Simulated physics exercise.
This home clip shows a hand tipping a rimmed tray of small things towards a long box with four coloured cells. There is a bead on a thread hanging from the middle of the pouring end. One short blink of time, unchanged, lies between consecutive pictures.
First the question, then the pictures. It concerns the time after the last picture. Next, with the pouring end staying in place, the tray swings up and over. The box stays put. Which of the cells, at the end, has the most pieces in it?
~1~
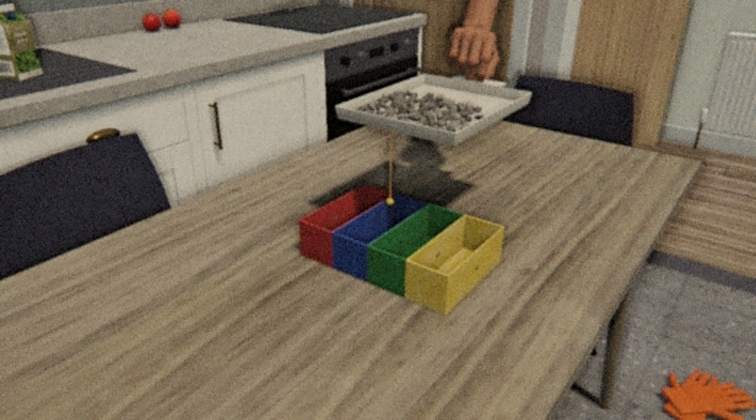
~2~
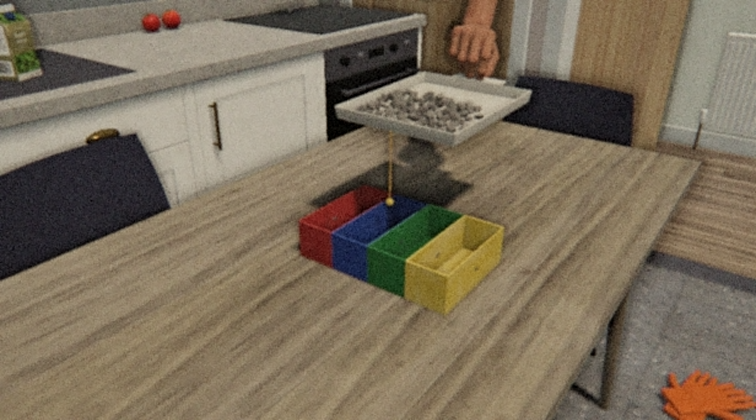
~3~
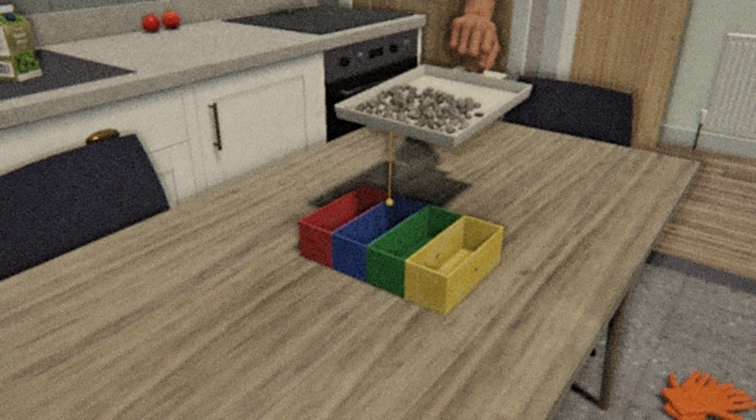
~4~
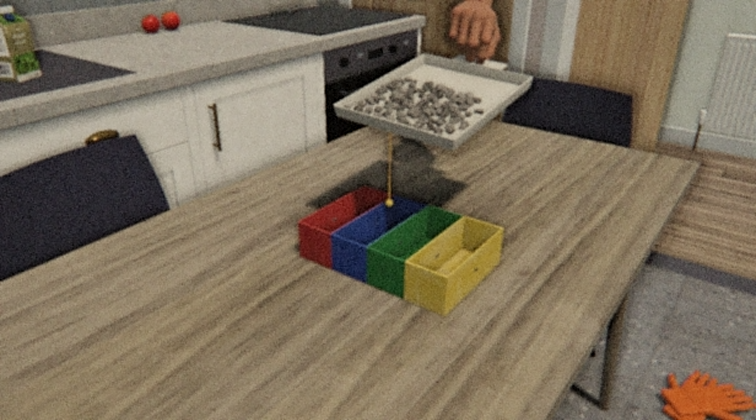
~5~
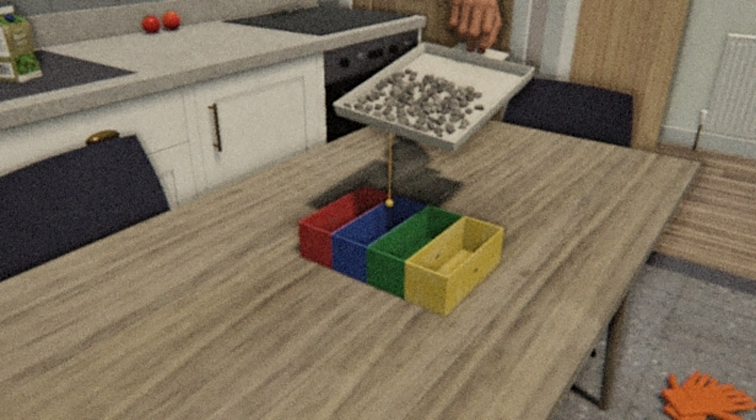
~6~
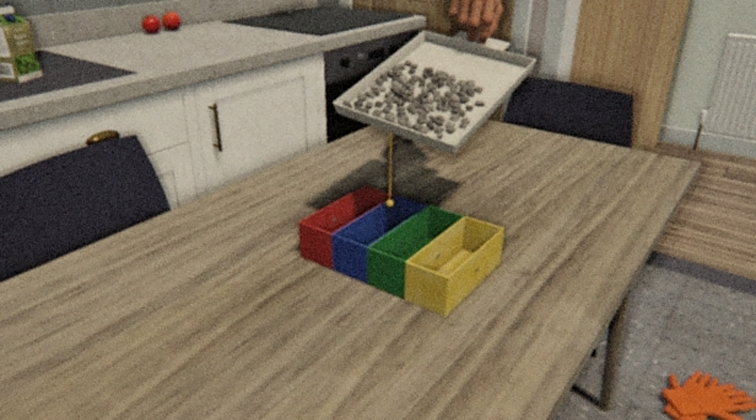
The green cell has the most pieces in it.
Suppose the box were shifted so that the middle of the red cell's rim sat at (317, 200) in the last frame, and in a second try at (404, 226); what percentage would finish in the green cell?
20 per cent the first time, 0 per cent the second time.
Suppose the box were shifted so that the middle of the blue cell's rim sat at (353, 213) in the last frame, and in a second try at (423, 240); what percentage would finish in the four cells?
Close to 90 in a hundred, then close to 100 in a hundred.
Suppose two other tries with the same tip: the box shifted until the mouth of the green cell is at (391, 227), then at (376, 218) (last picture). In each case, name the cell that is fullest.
For the first spot I'd say that yellow cell, and for the second spot yellow.
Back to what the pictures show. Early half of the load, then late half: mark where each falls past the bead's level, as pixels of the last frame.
Initially about (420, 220); subsequently about (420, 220).
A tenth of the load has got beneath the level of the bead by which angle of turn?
Approx. reading: About 85°.
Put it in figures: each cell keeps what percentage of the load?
Approximate shares in per cent - red cell 0, blue cell 20, green cell 60, yellow cell 20.
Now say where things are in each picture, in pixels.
Corners of the pouring end at (338, 106) and (455, 132), level; middle of the load at (420, 111), bits of gravel; bead on its thread at (390, 202); red cell at (316, 240); blue cell at (350, 254); green cell at (387, 268); yellow cell at (426, 283), in the first picture.
Corners of the pouring end at (338, 106) and (454, 133), level; middle of the load at (420, 111), in the second picture.
Corners of the pouring end at (337, 105) and (454, 135), tipped barely, lowest at the right corner; middle of the load at (420, 108), in the third picture.
Corners of the pouring end at (336, 105) and (453, 138), tipped a little, lowest at the right corner; middle of the load at (420, 105), in the fourth picture.
Corners of the pouring end at (336, 103) and (453, 141), tipped a little, lowest at the right corner; middle of the load at (420, 102), in the fifth picture.
Corners of the pouring end at (336, 102) and (454, 143), tipped clearly, lowest at the right corner; middle of the load at (420, 98); red cell at (316, 242); blue cell at (350, 255); green cell at (386, 270); yellow cell at (426, 285), in the sixth picture.
Soon, tray tipped steeply; all on the tray.
A while on, tray tipped right over; about half on the tray; about a quarter in the green cell; a small part in the yellow cell; a small part in the blue cell; a small part falling or outside the box.
Towards the end, tray tipped past a quarter turn; about two thirds in the green cell; about a quarter in the yellow cell; a small part in the blue cell; a stray few in the red cell; a stray few falling or outside the box.
Finally, tray tipped past a quarter turn; about two thirds in the green cell; about a quarter in the yellow cell; a small part in the blue cell; a stray few in the red cell; a stray few outside the box.
